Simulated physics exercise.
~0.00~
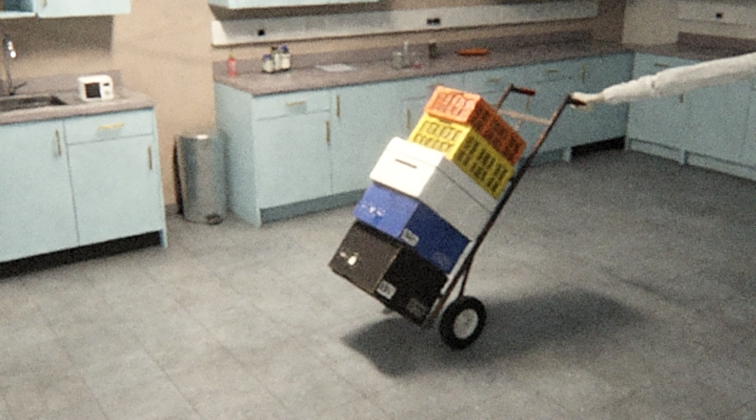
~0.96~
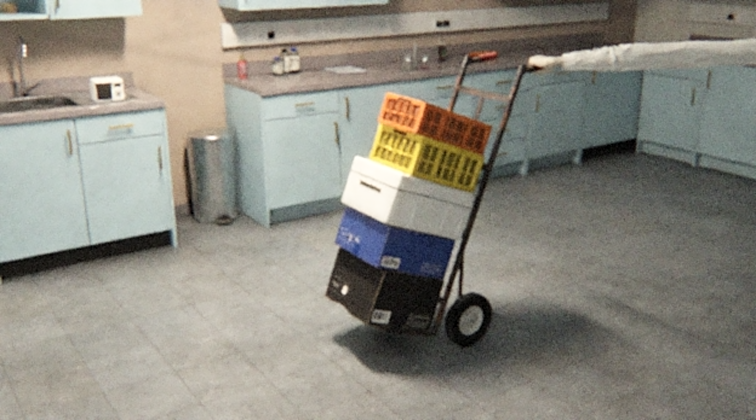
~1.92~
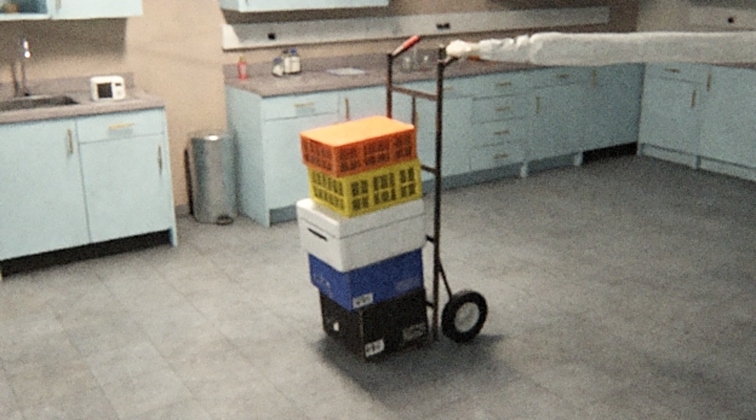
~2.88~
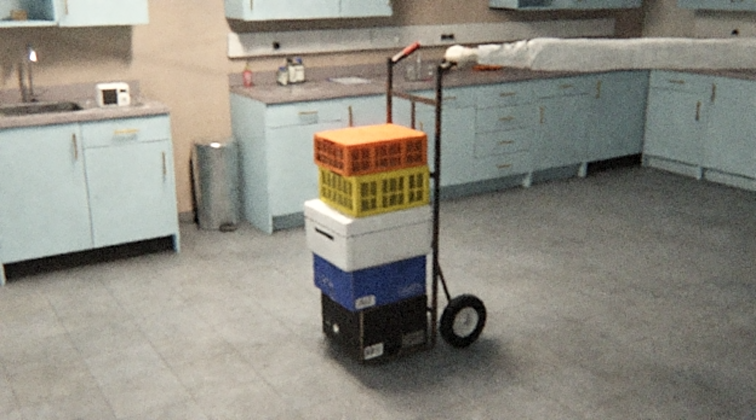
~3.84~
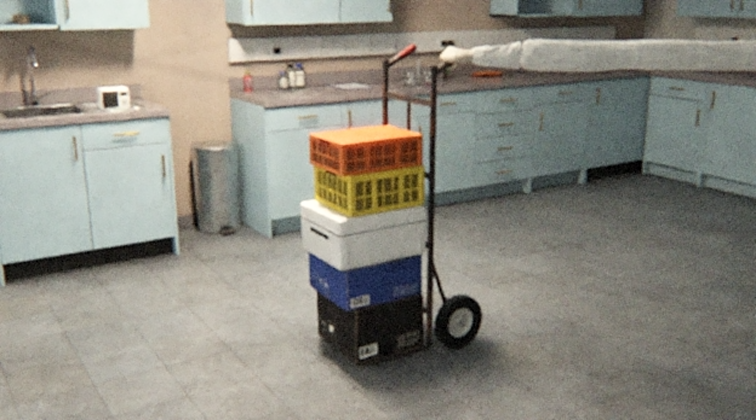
An arm in a white sleeve reaches in from the right and grips the handle of a hand truck in a kitchen with pale blue cabinets and a grey tiled floor, seen from slightly above. The tilted truck carries a stack with a black box at the bottom, then a blue parcel, a white box, a yellow crate and an orange crate on top. The arm swings the truck upright, and the load moves left and turns with it. The truck stops upright, the stack shifting slightly. It ends standing still, the hand holding on and all five pieces still stacked.
